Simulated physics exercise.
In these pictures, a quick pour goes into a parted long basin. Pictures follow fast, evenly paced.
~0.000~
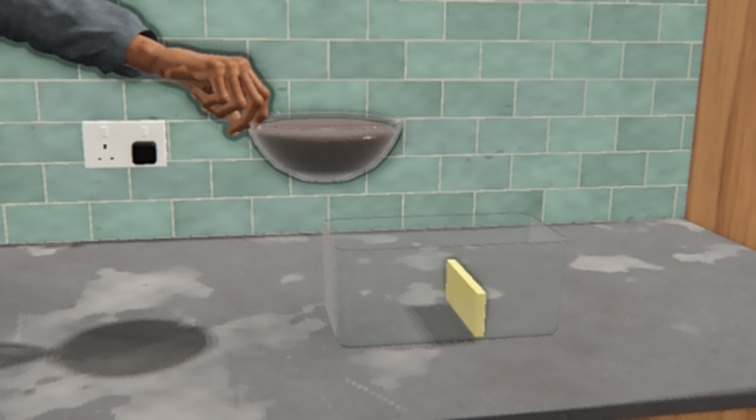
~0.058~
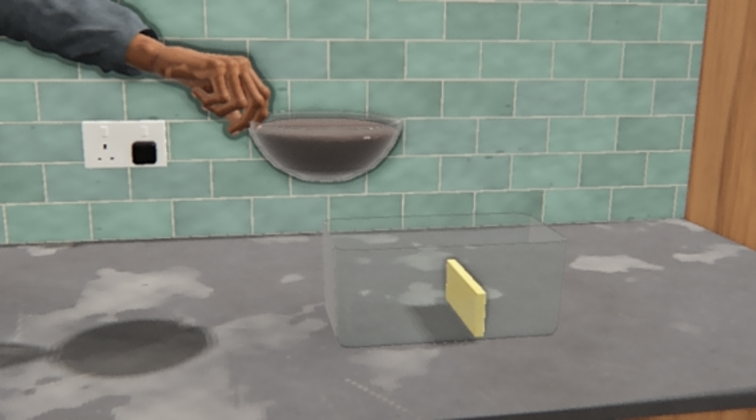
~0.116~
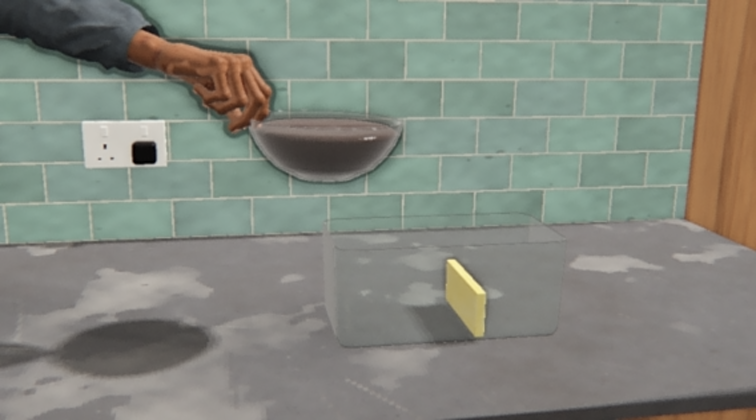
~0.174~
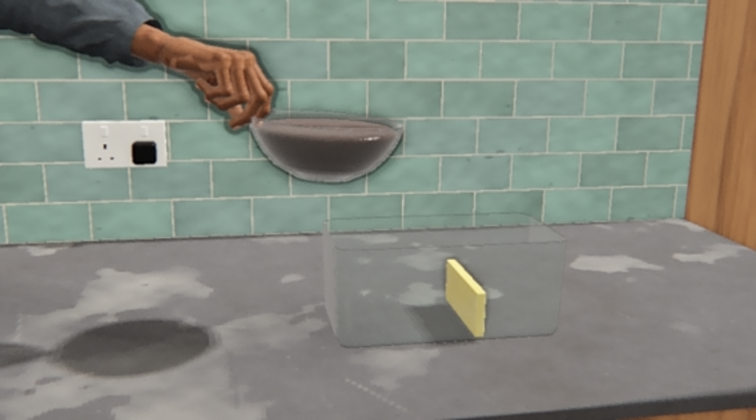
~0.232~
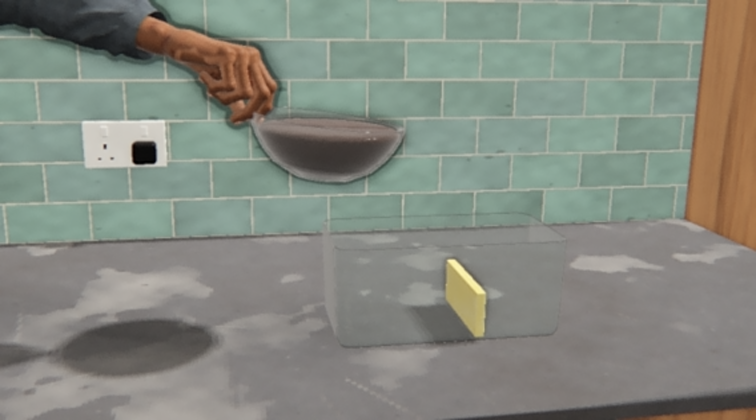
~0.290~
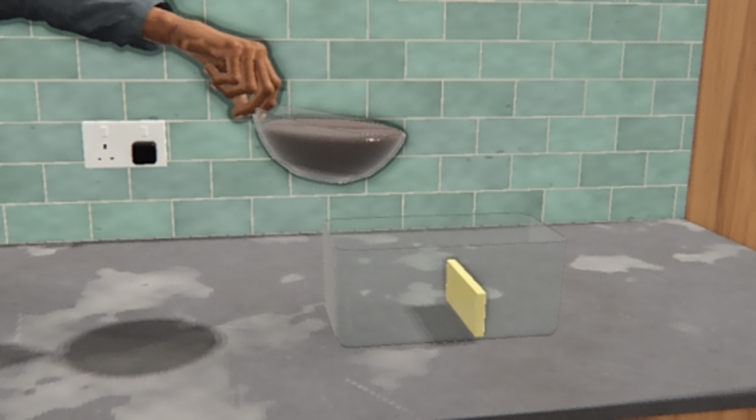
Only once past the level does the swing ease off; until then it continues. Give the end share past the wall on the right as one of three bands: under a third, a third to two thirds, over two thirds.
Most likely the amount right of the wall will not reach a third.
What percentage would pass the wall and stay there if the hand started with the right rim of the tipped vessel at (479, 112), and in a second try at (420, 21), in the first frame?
About 75 per cent, then about 65 per cent.
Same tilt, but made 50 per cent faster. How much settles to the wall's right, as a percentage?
I'd say roughly 10 in every hundred ends up there.
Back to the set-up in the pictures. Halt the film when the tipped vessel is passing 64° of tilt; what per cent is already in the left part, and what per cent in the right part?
Near 35 in a hundred left, near 5 in a hundred right.
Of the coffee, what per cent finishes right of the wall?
Close to 10 per cent.
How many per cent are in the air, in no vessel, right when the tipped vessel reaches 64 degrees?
30 %.
By 0.79 s the tilt is 64° and 28 per cent is still to pour, 37 is left of the wall and 6 right of it.
By 1.15 s the tilt is 101° and 0 per cent is still to pour, 91 is left of the wall and 7 right of it.
By 1.53 s the tilt is 112° and 0 per cent is still to pour, 90 is left of the wall and 8 right of it.
By 1.94 s the tilt is 112° and 0 per cent is still to pour, 90 is left of the wall and 8 right of it.
At rest 90 per cent lies left of the wall, 8 right of it and 2 outside.
